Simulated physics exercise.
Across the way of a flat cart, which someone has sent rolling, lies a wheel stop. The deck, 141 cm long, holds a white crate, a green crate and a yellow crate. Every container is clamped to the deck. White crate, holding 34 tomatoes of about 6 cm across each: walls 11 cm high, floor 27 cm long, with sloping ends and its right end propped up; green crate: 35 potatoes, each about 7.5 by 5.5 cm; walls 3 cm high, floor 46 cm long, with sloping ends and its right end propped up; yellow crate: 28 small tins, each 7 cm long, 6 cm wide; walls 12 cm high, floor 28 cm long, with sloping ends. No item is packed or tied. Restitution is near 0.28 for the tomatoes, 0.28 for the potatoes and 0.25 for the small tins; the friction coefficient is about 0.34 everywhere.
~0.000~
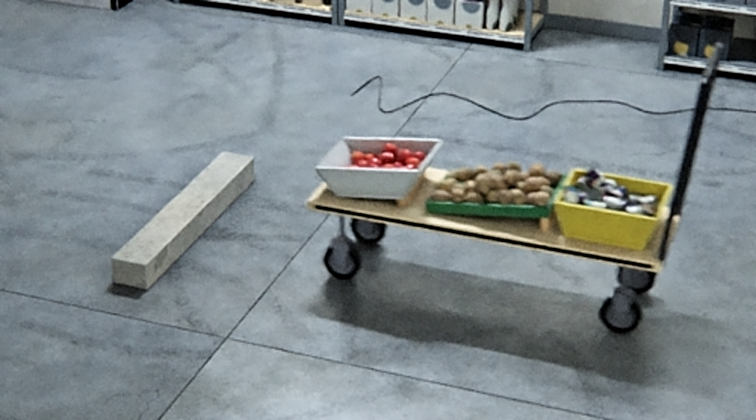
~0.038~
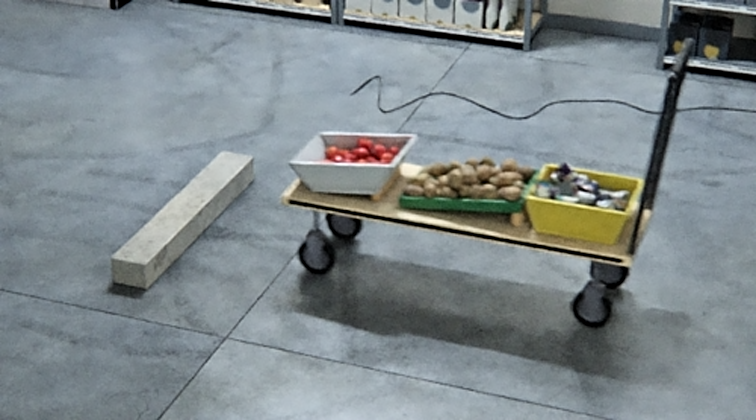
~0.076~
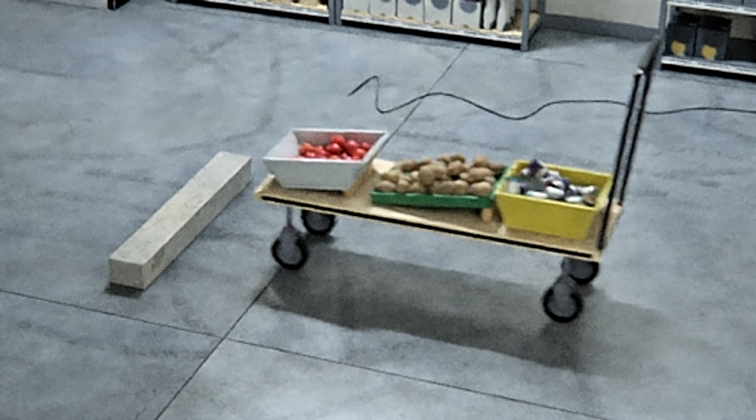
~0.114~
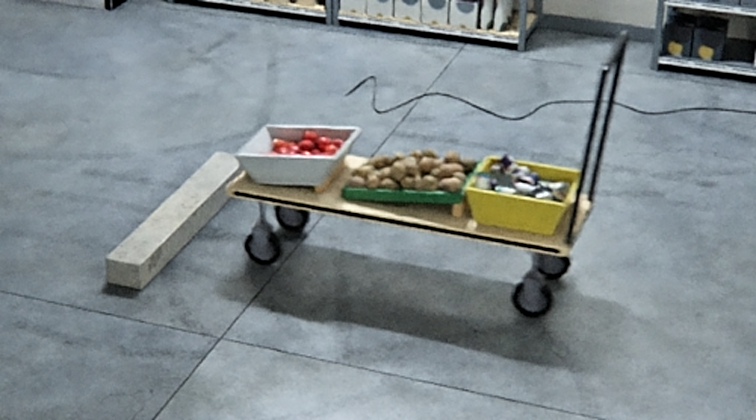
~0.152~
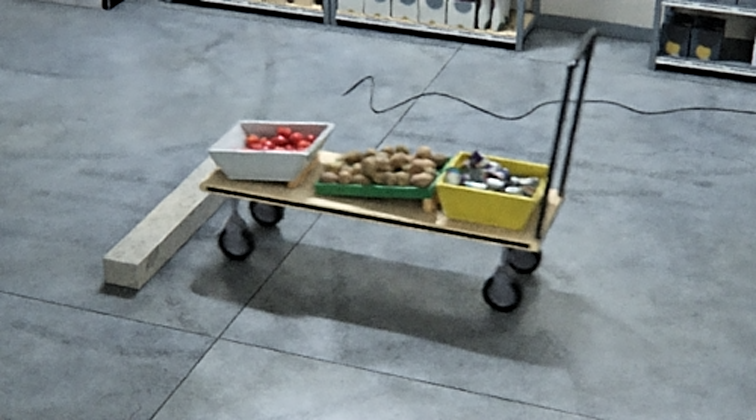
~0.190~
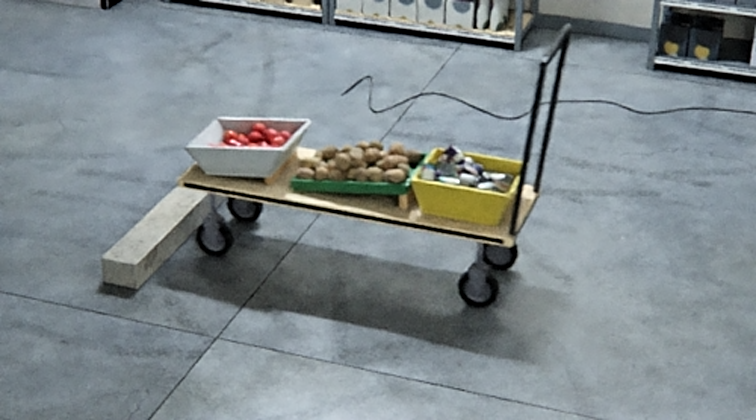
In the video, a flat cart carrying a white crate of tomatoes, a green crate of brown, rounded items and a yellow crate of small tins rolls steadily leftward across a grey floor, drawing close to a long pale block.
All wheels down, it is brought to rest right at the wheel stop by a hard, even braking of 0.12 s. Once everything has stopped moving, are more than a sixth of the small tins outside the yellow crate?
No.
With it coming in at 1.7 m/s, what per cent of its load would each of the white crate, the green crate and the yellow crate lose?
Then white crate 0, green crate 20, yellow crate 0 per cent.
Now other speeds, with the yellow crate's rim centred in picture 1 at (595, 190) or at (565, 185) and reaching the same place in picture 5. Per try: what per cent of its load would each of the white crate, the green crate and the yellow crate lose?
Losses in order of the tries would be white crate 20 and 0 %, green crate 30 and 20 %, yellow crate 0 and 0 %.
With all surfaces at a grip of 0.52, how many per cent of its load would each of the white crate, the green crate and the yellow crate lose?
White crate 30, green crate 30, yellow crate 10 per cent.
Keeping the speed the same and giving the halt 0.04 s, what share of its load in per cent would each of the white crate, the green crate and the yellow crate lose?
That way you'd get white crate at 40, green crate at 30, and yellow crate at 10 percent.
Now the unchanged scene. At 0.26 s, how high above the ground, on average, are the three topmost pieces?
Around 54 cm high.
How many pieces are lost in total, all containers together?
About 25 in total.
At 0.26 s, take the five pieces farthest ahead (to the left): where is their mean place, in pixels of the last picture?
Mean place: Roughly (195, 136).
After 0.26 s, 0 of 34 out of the white crate, 1 of 35 out of the green crate and 0 of 28 out of the yellow crate.
After 0.38 s, 5 of 34 out of the white crate, 6 of 35 out of the green crate and 1 of 28 out of the yellow crate.
After 0.61 s, 13 of 34 out of the white crate, 10 of 35 out of the green crate and 1 of 28 out of the yellow crate.
Outcome (at 1.11 s), 13 of 34 out of the white crate, 11 of 35 out of the green crate and 1 of 28 out of the yellow crate. Asked share, 1 of 28, 4 per cent.
